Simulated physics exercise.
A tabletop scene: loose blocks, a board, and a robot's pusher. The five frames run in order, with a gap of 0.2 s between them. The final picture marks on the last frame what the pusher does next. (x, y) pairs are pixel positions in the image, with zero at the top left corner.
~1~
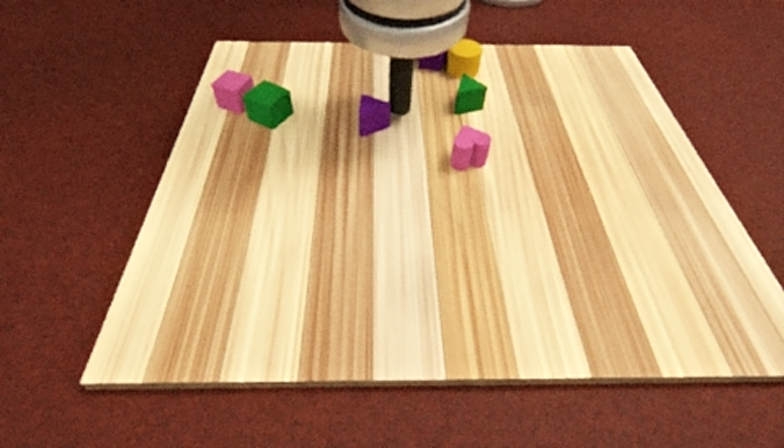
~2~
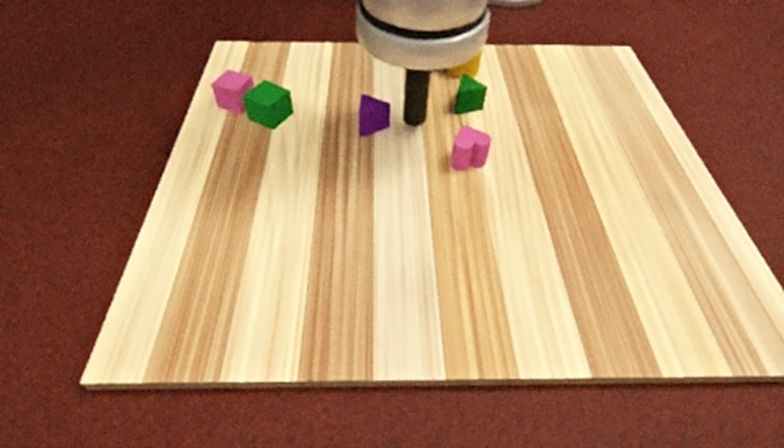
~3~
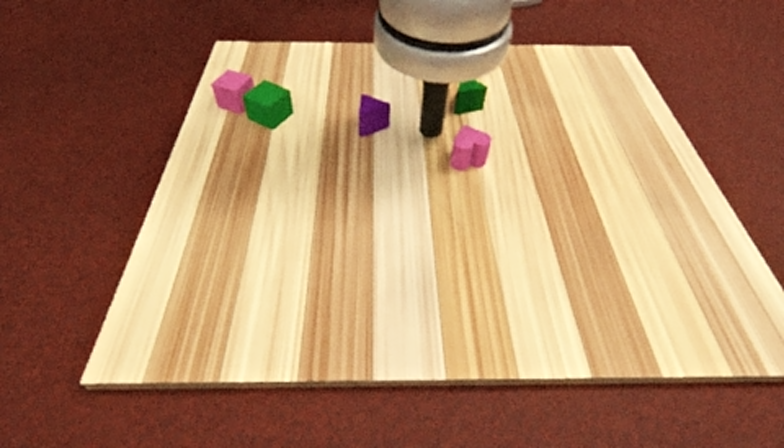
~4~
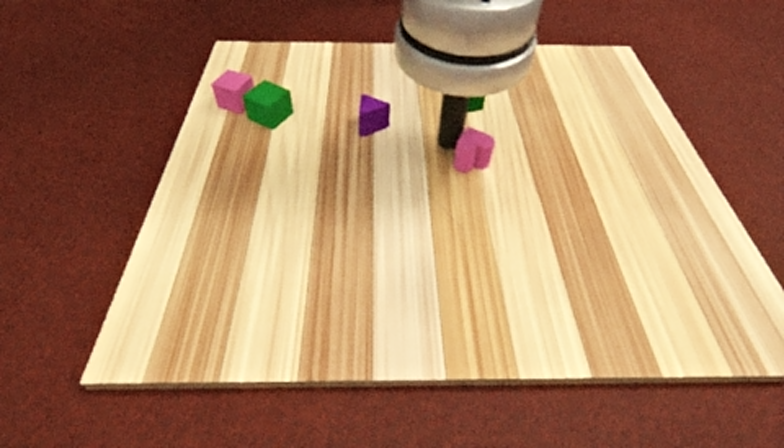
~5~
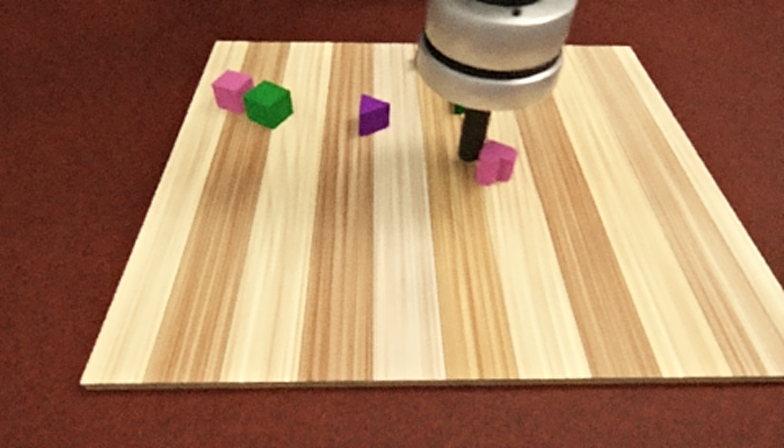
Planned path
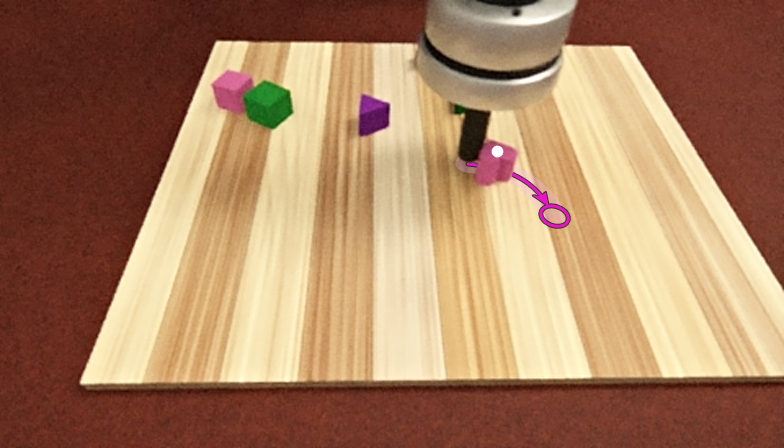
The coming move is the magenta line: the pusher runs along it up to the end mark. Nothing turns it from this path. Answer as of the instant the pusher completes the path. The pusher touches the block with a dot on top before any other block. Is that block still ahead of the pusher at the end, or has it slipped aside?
Once the path is finished, the block with a dot on top still sits ahead of the pusher.
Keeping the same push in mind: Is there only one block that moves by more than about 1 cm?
Final answer: Yes.
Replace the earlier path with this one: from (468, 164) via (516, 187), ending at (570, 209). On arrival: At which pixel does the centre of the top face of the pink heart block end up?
Most likely (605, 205).
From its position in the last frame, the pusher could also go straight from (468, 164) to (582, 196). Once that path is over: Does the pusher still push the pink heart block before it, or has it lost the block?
It comes off the pusher's front.
Drawn move, from (468, 164) by way of (504, 171) and (535, 189) to (555, 216); the dot is on the pink heart block.
What follows on the original path. One third of the way, pusher at (506, 163); pink heart block at (531, 164), turned 40° clockwise.
Two thirds of the way, pusher at (538, 182); pink heart block at (563, 185), turned 45° clockwise.
At the end, pusher at (558, 208); pink heart block at (590, 210), turned 20° clockwise.
